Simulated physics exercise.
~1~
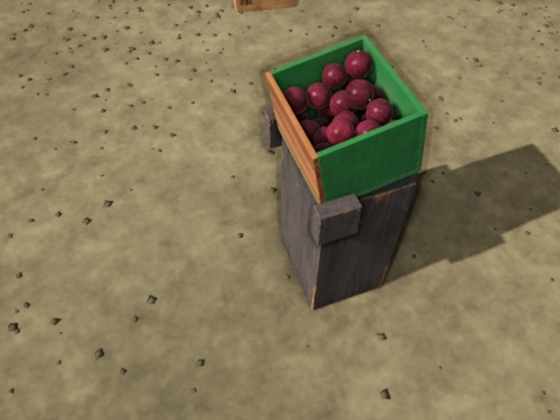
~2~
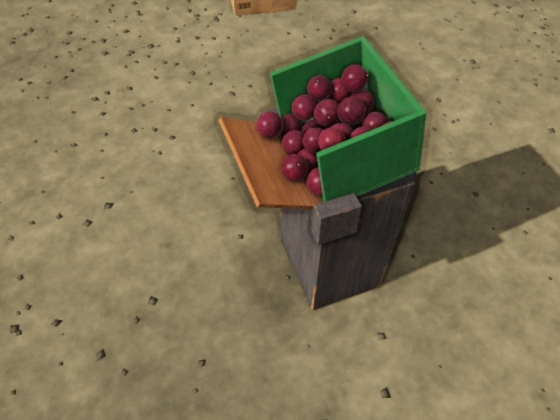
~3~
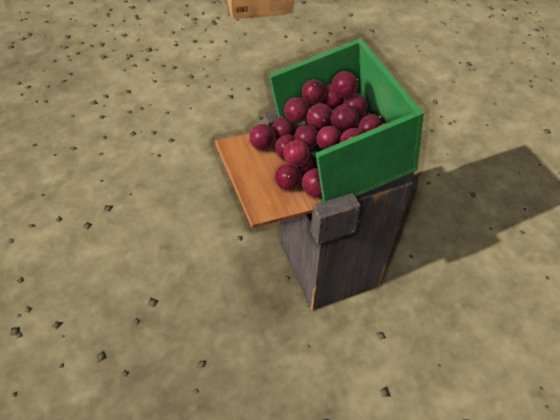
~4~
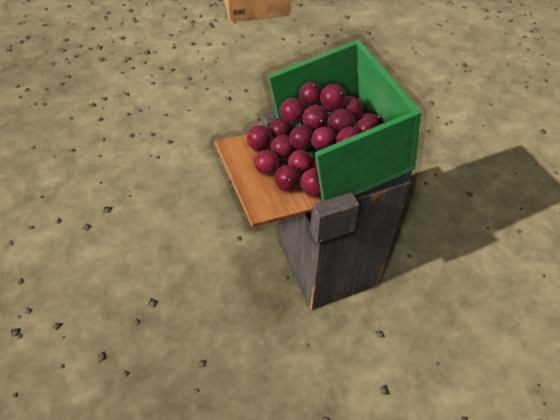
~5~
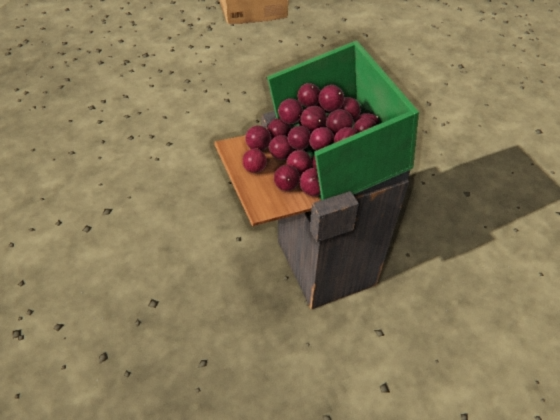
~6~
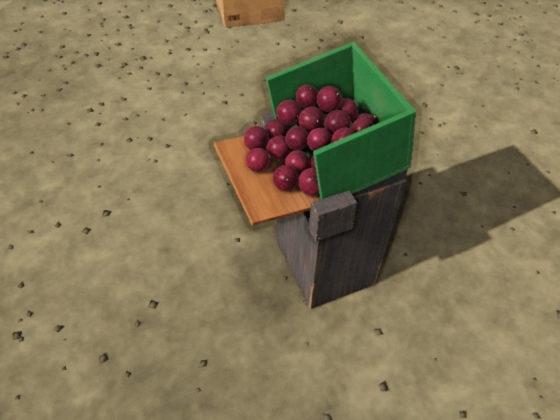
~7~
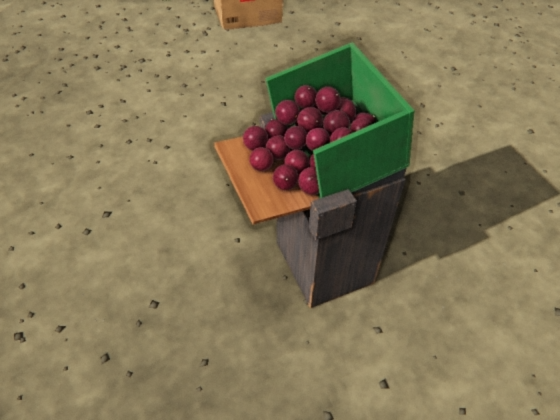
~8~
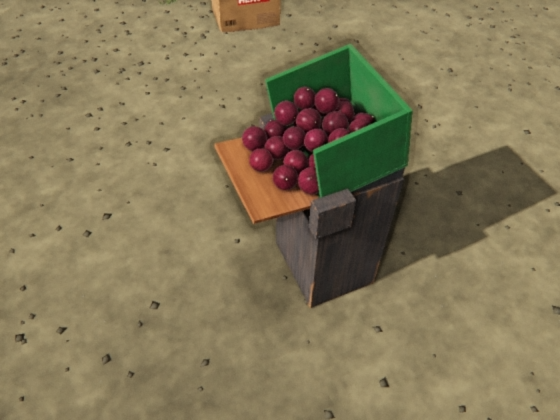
In the video, the wooden flap on the left side of a green bin filled with red onions, set on a dark pedestal, drops open, and the onions roll forward onto it before settling in a heap, with none falling to the ground.
